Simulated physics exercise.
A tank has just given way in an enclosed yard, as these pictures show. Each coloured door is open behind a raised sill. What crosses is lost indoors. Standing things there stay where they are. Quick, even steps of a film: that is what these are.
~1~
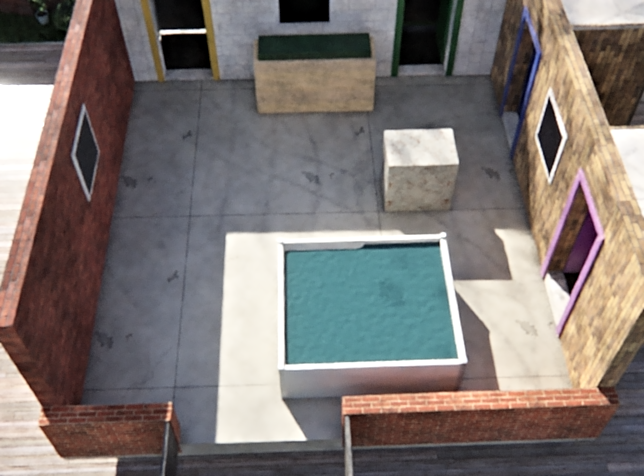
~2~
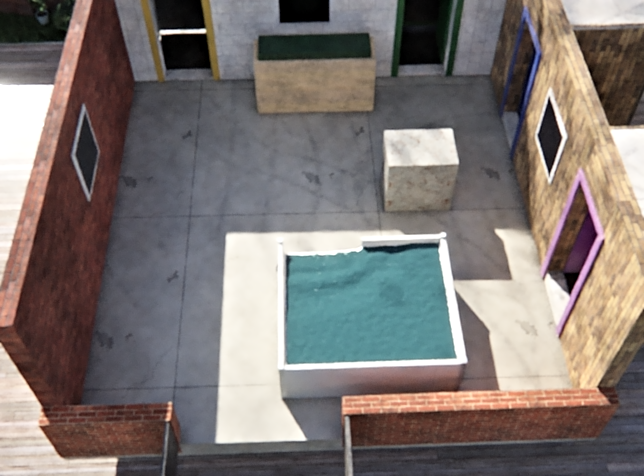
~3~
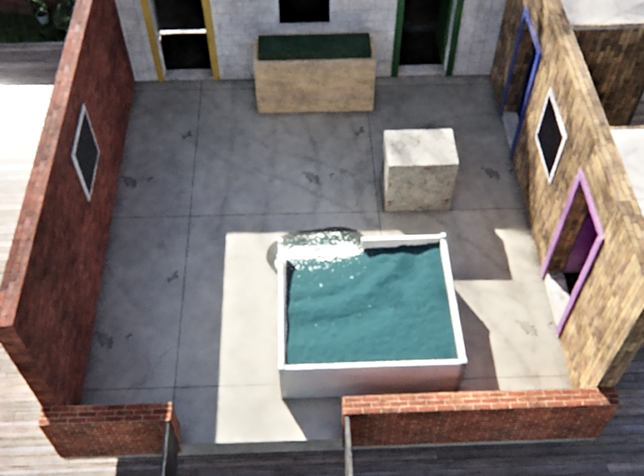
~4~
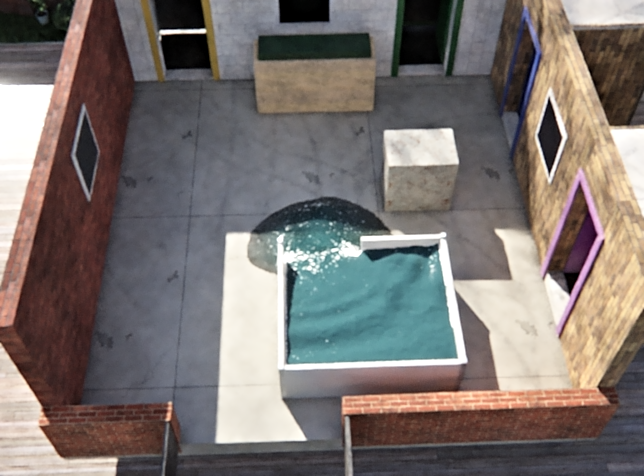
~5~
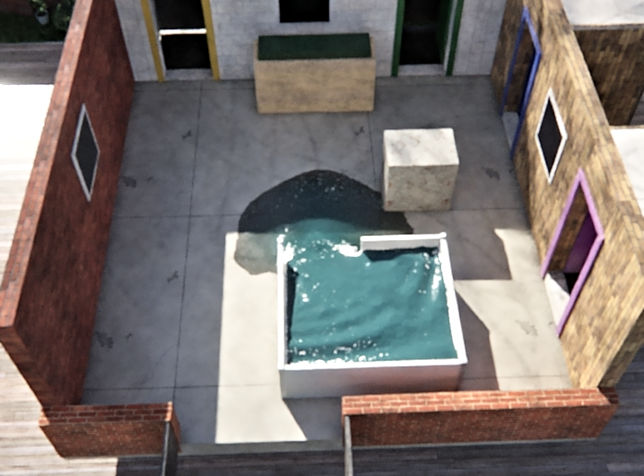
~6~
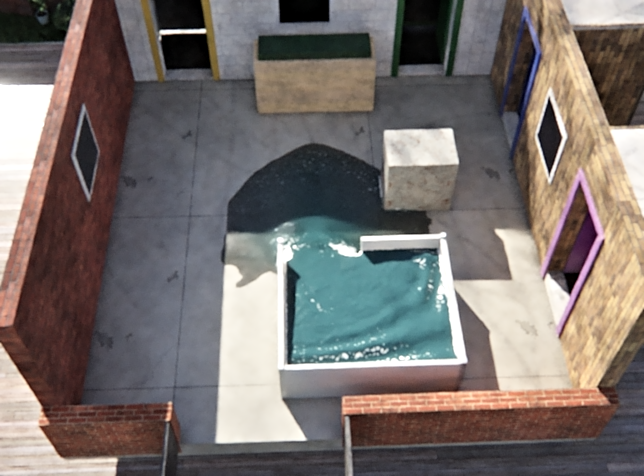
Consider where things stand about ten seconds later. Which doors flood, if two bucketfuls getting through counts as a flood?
The purple door does not flood; the green door floods; the yellow door floods; the blue door does not flood.
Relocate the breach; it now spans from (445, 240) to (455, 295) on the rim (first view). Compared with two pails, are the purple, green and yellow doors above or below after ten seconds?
In that case the purple door breaks the limit, the green door breaks the limit and the yellow door stays within bounds.
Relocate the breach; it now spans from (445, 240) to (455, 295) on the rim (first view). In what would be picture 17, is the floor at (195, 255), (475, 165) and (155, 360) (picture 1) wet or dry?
Taking the spots in turn: Untouched, swamped and untouched.
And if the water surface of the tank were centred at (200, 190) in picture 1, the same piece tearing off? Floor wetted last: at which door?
Final one: The purple one.
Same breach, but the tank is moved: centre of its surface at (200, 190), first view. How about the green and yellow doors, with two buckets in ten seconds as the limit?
Result - green door ends up below, yellow door ends up above.
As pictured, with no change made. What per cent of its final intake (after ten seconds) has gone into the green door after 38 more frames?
My figure is 60 in a hundred.
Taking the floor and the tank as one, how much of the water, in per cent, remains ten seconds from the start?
My figure: Some 86 per cent.
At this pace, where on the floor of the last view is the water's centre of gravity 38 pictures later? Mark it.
I would point to (321, 198).
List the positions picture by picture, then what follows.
In the first frame, still water in the tank at (367, 301).
In the second frame, water pours out on the tank's far side and has run to a hidden place.
In the third frame, water pours out on the tank's far side and has run to (357, 237).
In the fourth frame, water pours out on the tank's far side and has run to (336, 202).
In the fifth frame, water pours out on the tank's far side and has run to (330, 175).
In the sixth frame, the front is at (304, 149), out from the gap on the tank's far side.
A moment on, water covers 30 % of the floor; the purple door not reached, the green door not reached, the yellow door not reached, the blue door not reached.
Next, water covers 50 % of the floor; the purple door not reached, the green door under two buckets in, the yellow door under two buckets in, the blue door not reached.
Then, water covers 50 % of the floor; the purple door wet at the sill, nothing in, the green door over two buckets in, the yellow door far over two buckets in, the blue door wet at the sill, nothing in.
Later, water covers 70 % of the floor; the purple door wet at the sill, nothing in, the green door far over two buckets in, the yellow door far over two buckets in, the blue door wet at the sill, nothing in.
In the end, water covers 100 % of the floor; the purple door wet at the sill, nothing in, the green door far over two buckets in, the yellow door far over two buckets in, the blue door wet at the sill, nothing in.
